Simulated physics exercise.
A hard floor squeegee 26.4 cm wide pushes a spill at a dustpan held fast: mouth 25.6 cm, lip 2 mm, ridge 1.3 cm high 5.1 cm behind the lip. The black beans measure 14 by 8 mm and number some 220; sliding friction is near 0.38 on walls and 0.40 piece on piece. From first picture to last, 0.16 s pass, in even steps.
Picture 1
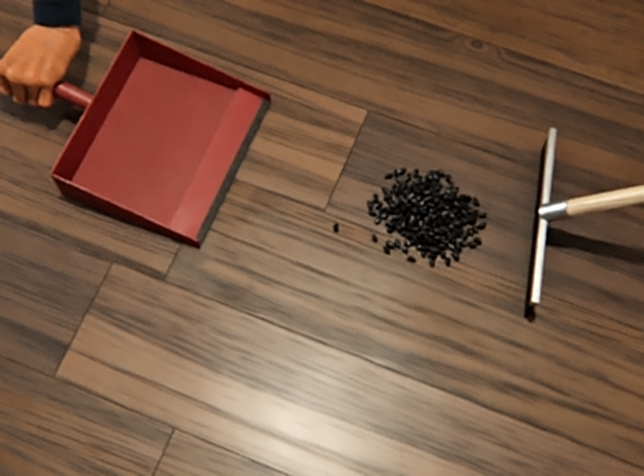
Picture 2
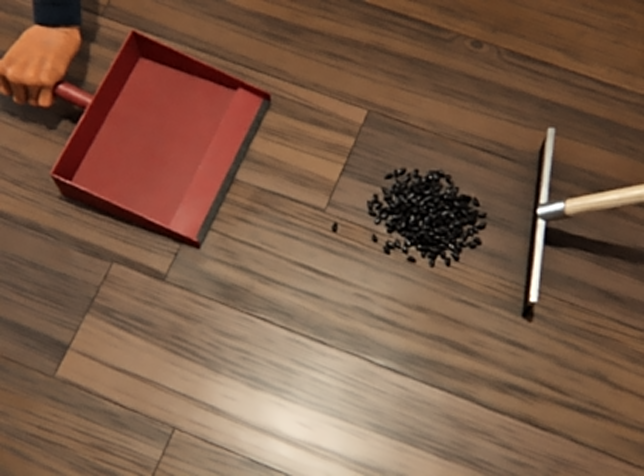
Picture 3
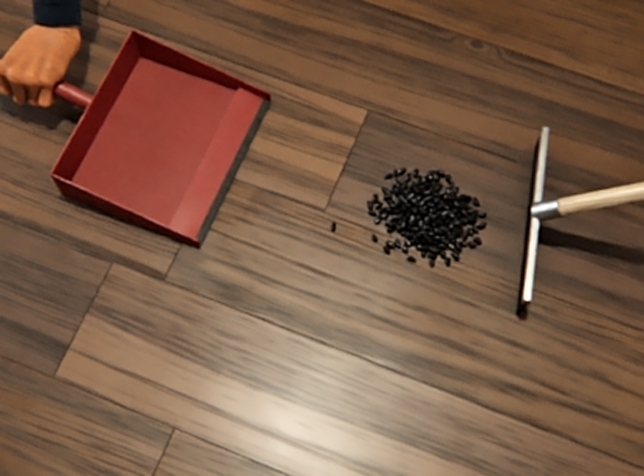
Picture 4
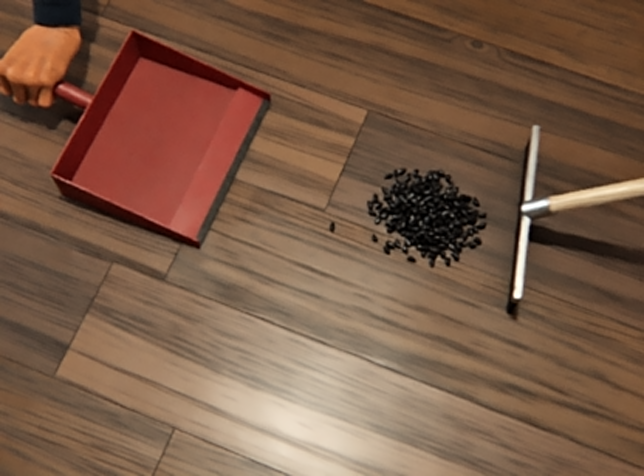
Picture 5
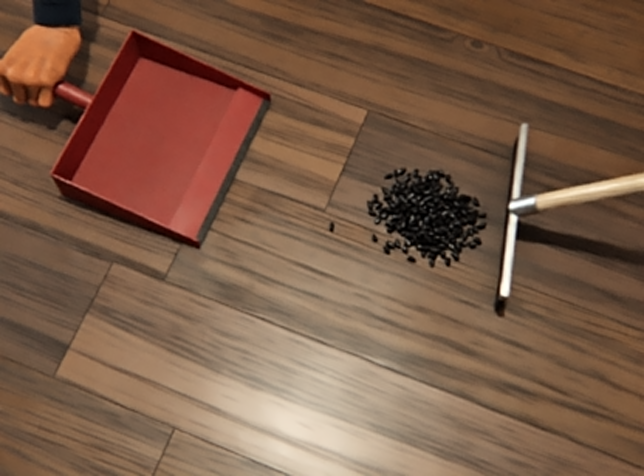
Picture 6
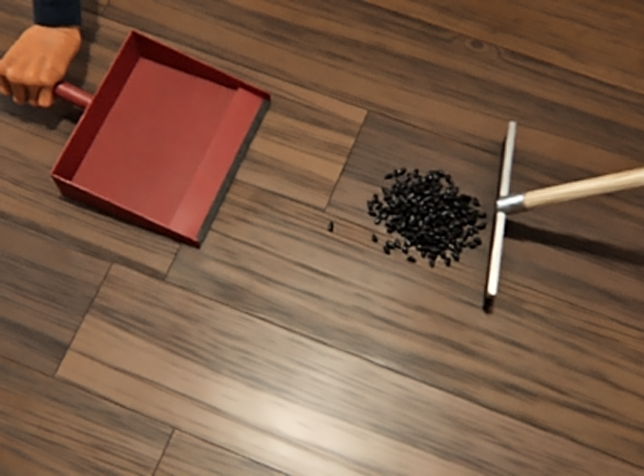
The clip opens on a wooden floor with a loose pile of black beans between a red dustpan, gripped by a hand at upper left, and a wooden-handled squeegee at right. The squeegee slides slowly left until its blade is beside the pile's right edge, while the pile and dustpan stay put.
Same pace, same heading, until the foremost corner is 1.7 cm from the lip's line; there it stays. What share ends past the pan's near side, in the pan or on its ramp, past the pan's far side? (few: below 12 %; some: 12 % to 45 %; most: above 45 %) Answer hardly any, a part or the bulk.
Near side hardly any, pan a part, far side hardly any.
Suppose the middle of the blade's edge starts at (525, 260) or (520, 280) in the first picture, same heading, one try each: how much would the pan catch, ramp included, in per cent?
About 30 and 30 per cent.
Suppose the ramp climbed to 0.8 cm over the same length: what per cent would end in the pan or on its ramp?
It would be near 25 per cent.
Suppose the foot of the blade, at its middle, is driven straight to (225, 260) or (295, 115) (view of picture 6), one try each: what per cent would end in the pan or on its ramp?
Some 25 and 5 per cent.
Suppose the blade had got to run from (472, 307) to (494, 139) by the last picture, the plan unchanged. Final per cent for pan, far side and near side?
Pan 25, far 5, near 25.
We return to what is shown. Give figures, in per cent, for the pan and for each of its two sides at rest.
Near side 5, pan 25, far side 0.
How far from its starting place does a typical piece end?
Roughly 28 cm.
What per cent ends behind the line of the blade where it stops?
Roughly 0 per cent.
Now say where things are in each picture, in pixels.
The first picture shows blade from (534, 302) to (551, 135), moved 0.0 cm, 0 of the pieces shifted so far; middle of the pieces at (429, 217); pan at (157, 143).
The second picture shows blade from (532, 302) to (550, 134), moved 0.3 cm, 0 of the pieces shifted so far; middle of the pieces at (429, 217).
The third picture shows blade from (526, 301) to (544, 133), moved 1.1 cm, 0 of the pieces shifted so far; middle of the pieces at (429, 217).
The fourth picture shows blade from (516, 299) to (535, 132), moved 2.4 cm, 1 of the pieces shifted so far; middle of the pieces at (429, 217).
The fifth picture shows blade from (503, 296) to (523, 130), moved 4.1 cm, 1 of the pieces shifted so far; middle of the pieces at (429, 217).
The sixth picture shows blade from (491, 294) to (511, 128), moved 5.8 cm, 1 of the pieces shifted so far; middle of the pieces at (429, 217); pan at (157, 143).
Then, 0.30 s after the last picture, middle of the blade 22 cm from the lip; 0 % over the lip, far side 0 %, near side 0 %.
Then, 0.51 s after the last picture, middle of the blade 11 cm from the lip; 0 % over the lip, far side 0 %, near side 0 %.
Then, 0.83 s after the last picture, middle of the blade 4 cm from the lip; 25 % over the lip, far side 0 %, near side 5 %.
In the end, near side 5 %, pan 25 %, far side 0 %, in front of the lip or behind the blade 70 %.
